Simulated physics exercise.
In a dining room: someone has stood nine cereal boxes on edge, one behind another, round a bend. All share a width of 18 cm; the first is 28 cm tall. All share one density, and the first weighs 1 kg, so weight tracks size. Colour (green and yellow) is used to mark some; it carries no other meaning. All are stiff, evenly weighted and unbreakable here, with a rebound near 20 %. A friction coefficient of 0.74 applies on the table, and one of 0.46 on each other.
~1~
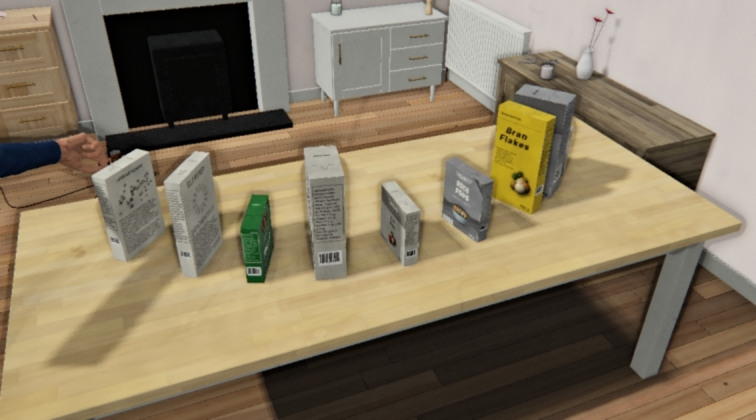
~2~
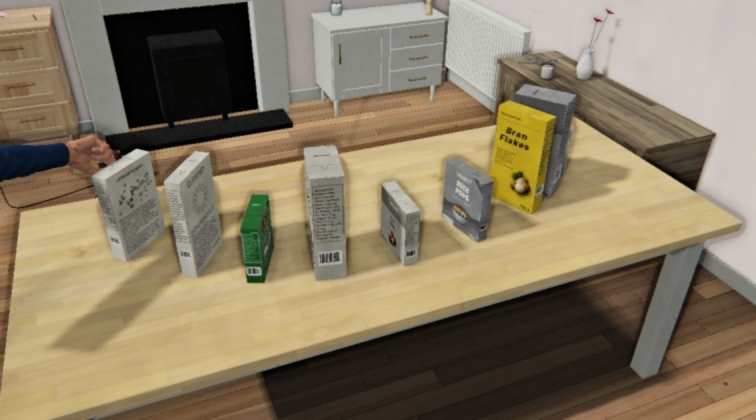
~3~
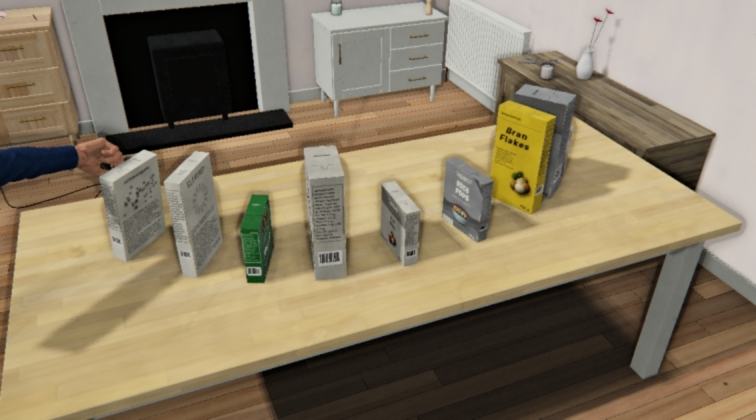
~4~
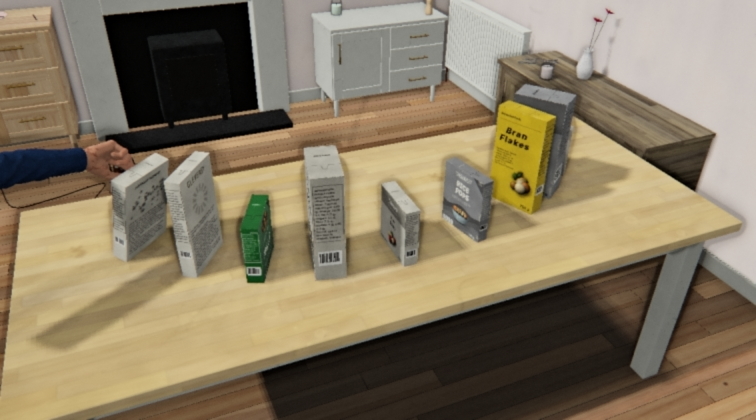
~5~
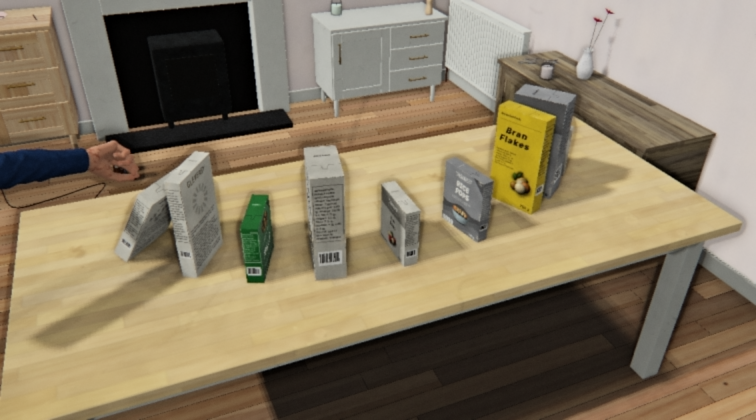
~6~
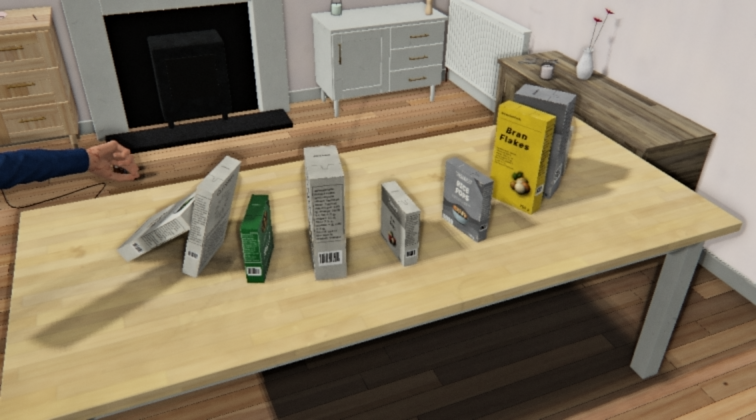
A hand in a blue sleeve reaches in from the left and pushes the nearest grey-white box at the end of a curved row on a pale wooden table, seen from above in a dining room. A small green box stands left of centre and a yellow one at right among greyish boxes. The pushed box tilts rightward, the hand stops, and the second box leans towards the green one while the camera stays still.
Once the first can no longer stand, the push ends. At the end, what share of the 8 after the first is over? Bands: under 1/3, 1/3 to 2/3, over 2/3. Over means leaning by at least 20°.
Under 1/3.
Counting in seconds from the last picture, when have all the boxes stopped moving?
At roughly 0.5 s.
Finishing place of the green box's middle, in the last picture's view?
It settles close to (283, 252) in the last view.
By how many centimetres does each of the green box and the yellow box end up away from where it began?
Green 10, yellow 0.
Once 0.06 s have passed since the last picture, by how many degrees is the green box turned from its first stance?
Tilt: Approx. 0°.
Then, 0.06 s on from the sixth picture, 1 of the 8 other boxes over.
Then, 0.17 s on from the sixth picture, 2 of the 8 other boxes over; green box tipped 27°.
Then, 0.31 s on from the sixth picture, 2 of the 8 other boxes over; green box tipped 64°.
Finally, 2 of the 8 other boxes over; green box tipped 74°; yellow box unmoved. That is 25 per cent. Six left standing. Seen by the last camera, middles, green box near (283, 251), yellow box near (520, 159).
